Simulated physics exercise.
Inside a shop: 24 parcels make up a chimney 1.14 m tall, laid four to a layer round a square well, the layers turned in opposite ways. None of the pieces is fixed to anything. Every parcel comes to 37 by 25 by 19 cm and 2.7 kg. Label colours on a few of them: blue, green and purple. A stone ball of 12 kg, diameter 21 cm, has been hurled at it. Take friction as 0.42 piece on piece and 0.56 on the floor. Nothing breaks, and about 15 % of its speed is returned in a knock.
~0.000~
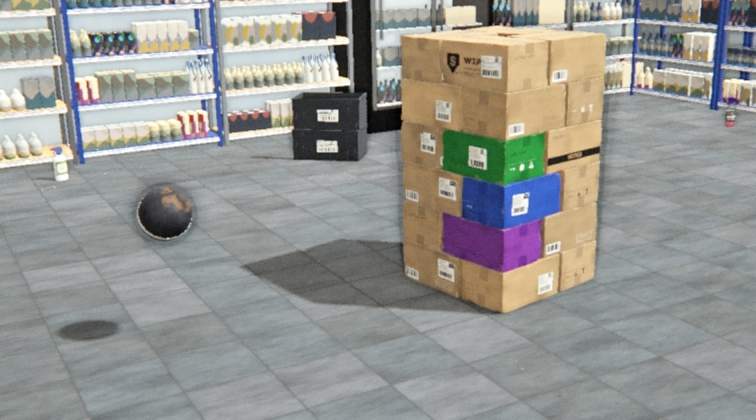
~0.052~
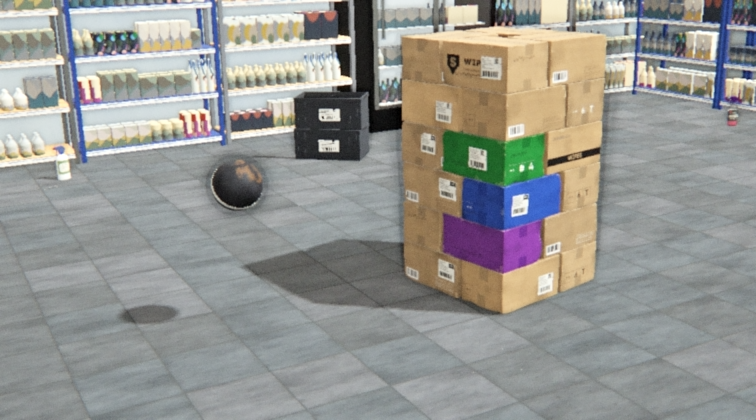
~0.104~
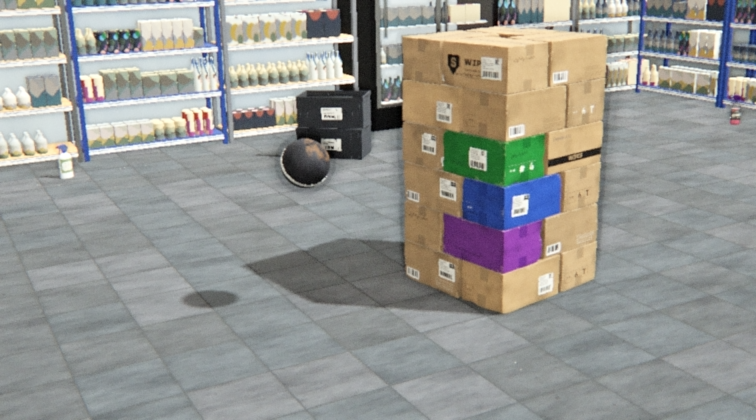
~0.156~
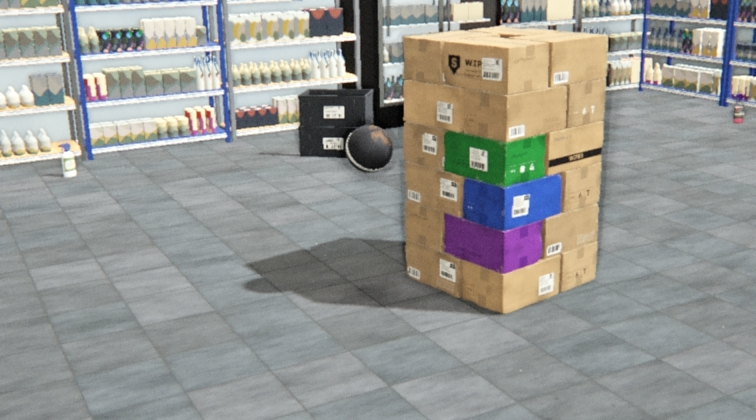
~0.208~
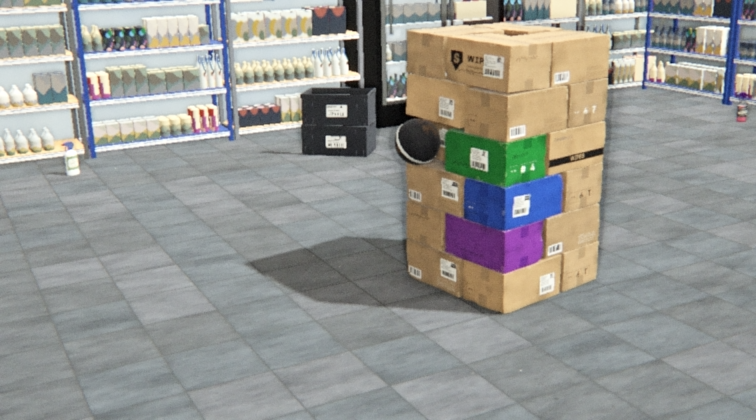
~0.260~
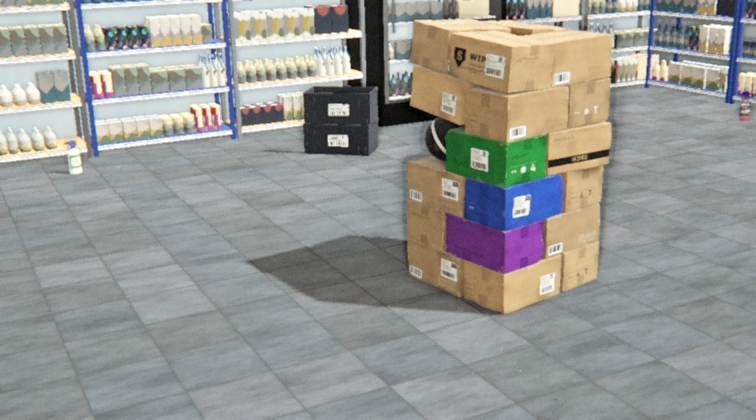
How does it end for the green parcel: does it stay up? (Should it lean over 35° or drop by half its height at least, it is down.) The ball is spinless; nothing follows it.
It's left up.
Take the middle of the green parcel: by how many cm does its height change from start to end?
It finishes some 0 cm lower than at the start.
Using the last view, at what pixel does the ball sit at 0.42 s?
Location: Close to (514, 130).
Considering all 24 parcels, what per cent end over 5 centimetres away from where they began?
The share is 30 %.
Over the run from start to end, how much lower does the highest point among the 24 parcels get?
I'd put it at around 0 cm.
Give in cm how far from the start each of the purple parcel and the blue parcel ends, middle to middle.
Estimate: Purple near 0 cm, blue near 0 cm.
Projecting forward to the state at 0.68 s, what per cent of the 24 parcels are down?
20 per cent.
After 0.42 s, ball still moving; 1 of the 24 parcels down; green parcel unmoved.
After 0.68 s, ball still moving; 5 of the 24 parcels down; green parcel unmoved.
After 1.30 s, ball still moving; 6 of the 24 parcels down; green parcel unmoved.
In the end (2.9 s), ball rolling away; 6 of the 24 parcels down; green parcel unmoved; blue parcel unmoved; purple parcel unmoved. From the last view, middles, green parcel near (495, 153), blue parcel near (514, 196).
